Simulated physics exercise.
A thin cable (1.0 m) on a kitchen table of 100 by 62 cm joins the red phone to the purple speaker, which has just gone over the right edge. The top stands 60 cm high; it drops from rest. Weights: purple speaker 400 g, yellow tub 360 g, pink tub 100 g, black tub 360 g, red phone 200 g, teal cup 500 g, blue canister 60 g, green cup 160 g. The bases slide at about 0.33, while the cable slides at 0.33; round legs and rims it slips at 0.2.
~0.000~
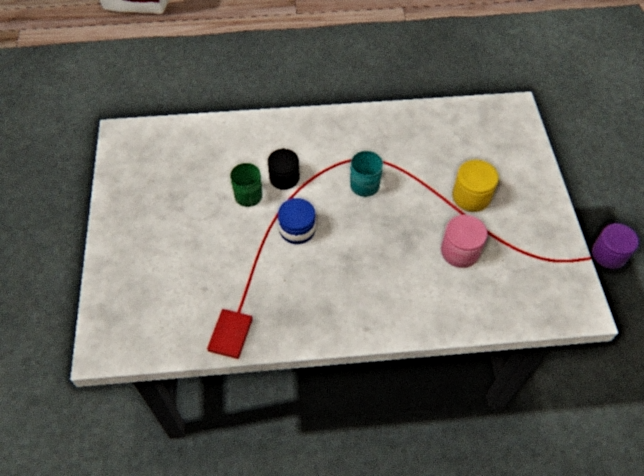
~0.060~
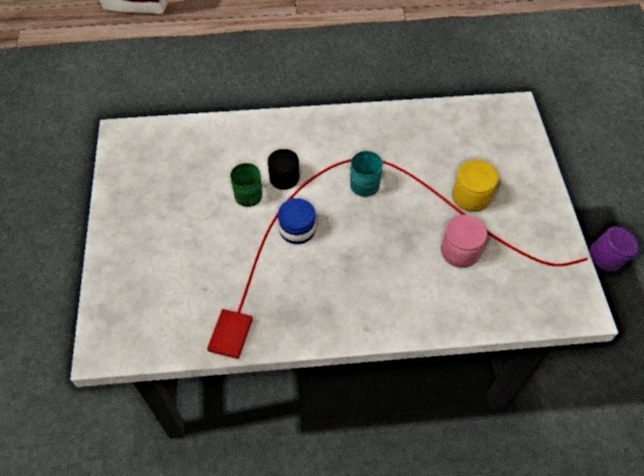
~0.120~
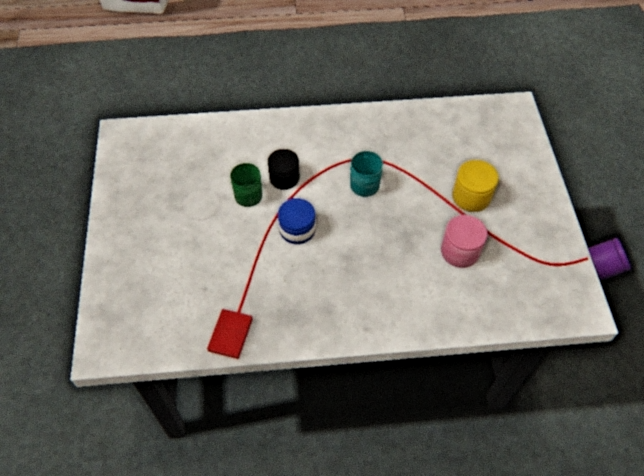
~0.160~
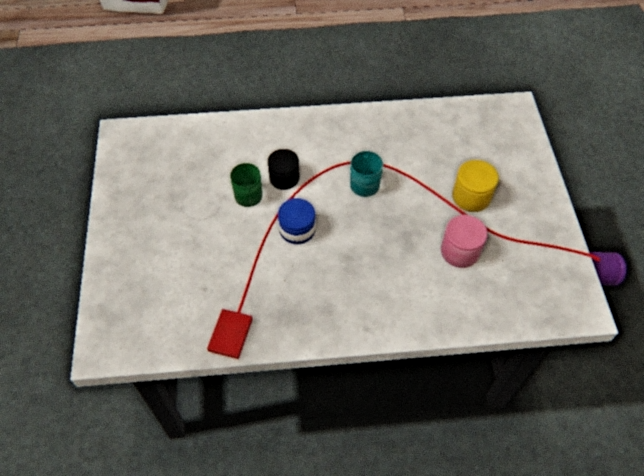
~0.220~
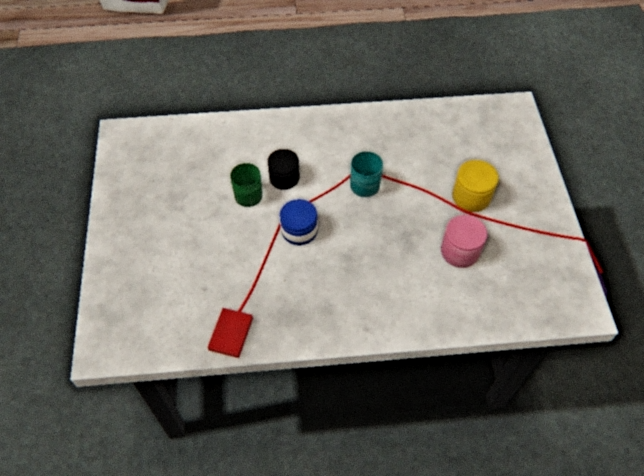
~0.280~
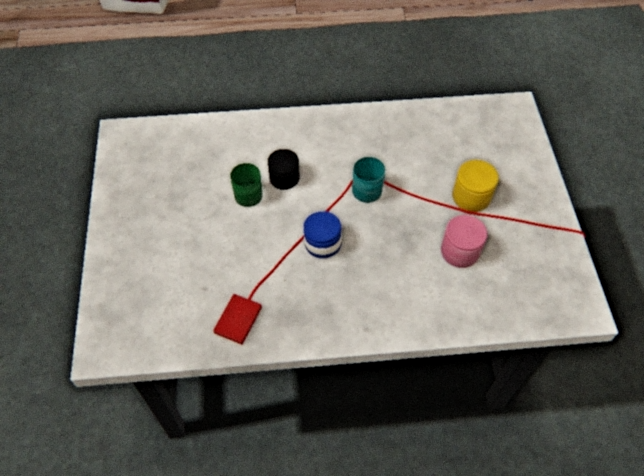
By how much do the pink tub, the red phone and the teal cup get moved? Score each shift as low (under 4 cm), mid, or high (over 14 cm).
Scores - pink tub: Low; red phone: High; teal cup: Mid.
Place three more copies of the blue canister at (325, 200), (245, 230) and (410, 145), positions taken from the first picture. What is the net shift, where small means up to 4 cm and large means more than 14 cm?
In turn, the three show a lot of movement, only a little movement and only a little movement.
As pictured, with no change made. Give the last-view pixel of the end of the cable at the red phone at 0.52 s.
In the last view it is close to (311, 234).
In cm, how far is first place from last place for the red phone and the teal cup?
Red phone: 50 cm; teal cup: 8 cm.
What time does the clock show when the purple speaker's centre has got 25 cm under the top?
At 0.34 s.
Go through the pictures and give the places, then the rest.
The first frame shows pink tub (467, 231); red phone (230, 332); teal cup (367, 163); cable runs through (542, 259) (255, 263).
The second frame shows purple speaker (620, 241); cable runs through (541, 261) (255, 263).
The third frame shows purple speaker (609, 259); cable runs through (541, 262) (255, 263).
The fourth frame shows purple speaker (603, 269); cable runs through (552, 246) (255, 263).
The fifth frame shows blue canister (299, 214); purple speaker (588, 288); cable runs through (586, 243) (399, 182) (264, 264).
The sixth frame shows pink tub (467, 231); red phone (237, 317); teal cup (369, 169); cable runs through (523, 222) (423, 199) (343, 195) (284, 258).
At 0.5 s, the cable's tail end at (311, 234); red phone 22 cm off its start, teal cup 8 cm off its start, blue canister 23 cm off its start.
At 0.7 s, the cable's tail end at (382, 182); red phone 42 cm off its start, teal cup 9 cm off its start, blue canister 24 cm off its start.
At 1.0 s, the cable's tail end at (400, 170); red phone 48 cm off its start at (379, 167), teal cup 9 cm off its start at (386, 195), blue canister 24 cm off its start at (403, 270).
At 1.2 s, the cable's tail end at (400, 170); red phone 48 cm off its start, teal cup 9 cm off its start, blue canister 24 cm off its start.
At 2.4 s, the cable's tail end at (400, 170); red phone 48 cm off its start at (379, 167), teal cup 9 cm off its start at (386, 195), pink tub 0 cm off its start at (467, 231), blue canister 24 cm off its start at (403, 270).
